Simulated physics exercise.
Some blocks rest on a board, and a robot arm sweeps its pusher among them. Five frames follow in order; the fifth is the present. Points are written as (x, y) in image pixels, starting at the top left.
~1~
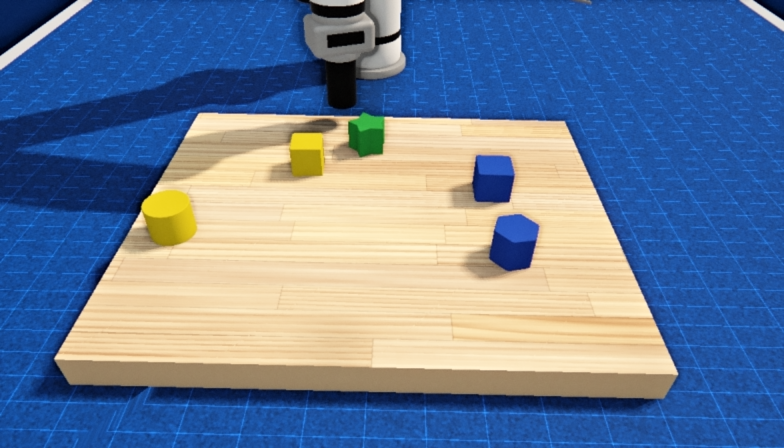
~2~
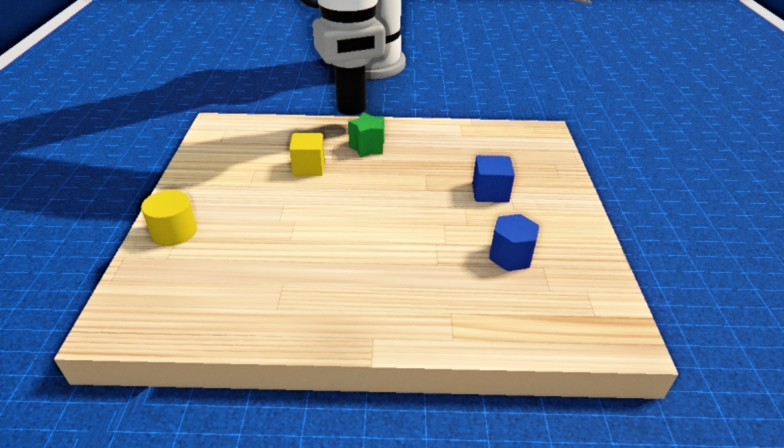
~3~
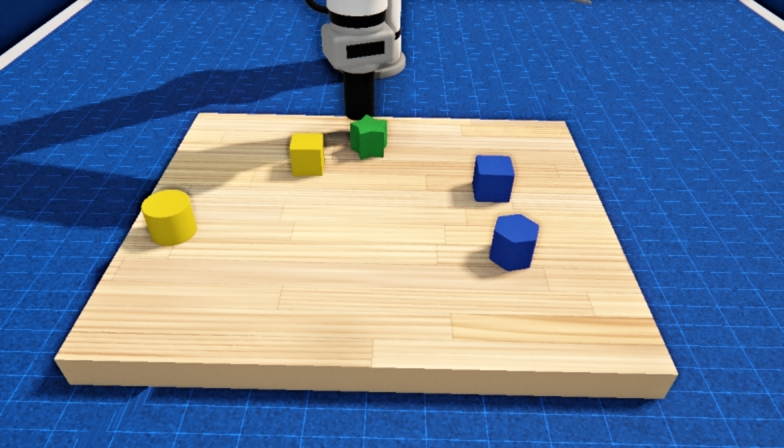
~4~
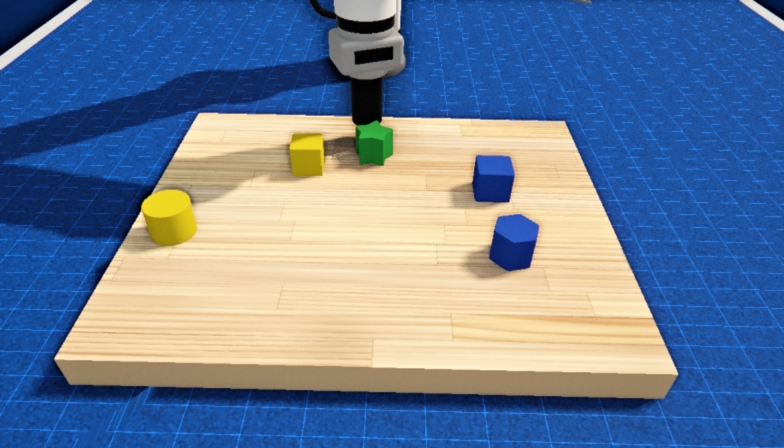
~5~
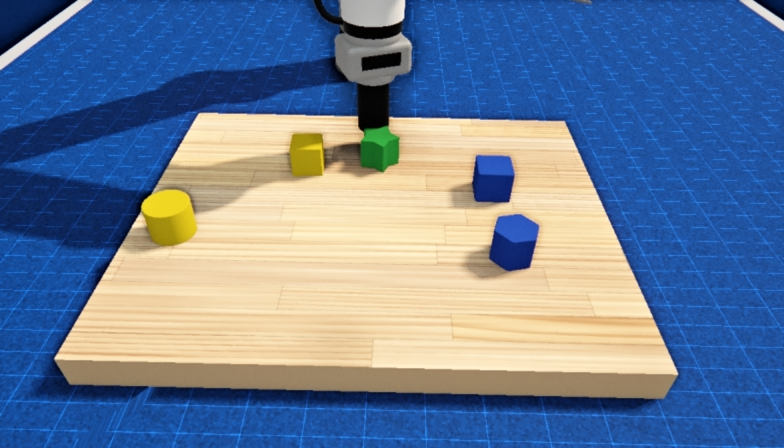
A robot arm nudges the green star block slightly toward the viewer and right.
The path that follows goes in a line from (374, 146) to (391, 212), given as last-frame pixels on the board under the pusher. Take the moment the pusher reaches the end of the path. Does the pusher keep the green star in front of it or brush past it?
I'd say it is still being pushed.
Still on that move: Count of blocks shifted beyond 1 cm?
Going by the path, one block will move.
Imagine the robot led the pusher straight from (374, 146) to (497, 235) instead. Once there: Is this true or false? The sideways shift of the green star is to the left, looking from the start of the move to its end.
That statement is not accurate.
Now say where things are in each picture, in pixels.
The first frame shows pusher tip at (342, 103); block tops, yellow square block at (306, 141); green star at (368, 122).
The second frame shows pusher at (351, 108); blocks unchanged.
The third frame shows pusher at (360, 114); green star at (370, 124).
The fourth frame shows pusher at (367, 120); green star at (374, 130).
The fifth frame shows pusher at (373, 127); yellow square block at (306, 141); green star at (379, 135).
What follows on the original path. One third of the way, pusher at (380, 147); green star at (386, 157).
Two thirds of the way, pusher at (385, 167); green star at (393, 179).
At the end, pusher at (392, 191); yellow square block in place; green star at (401, 205).
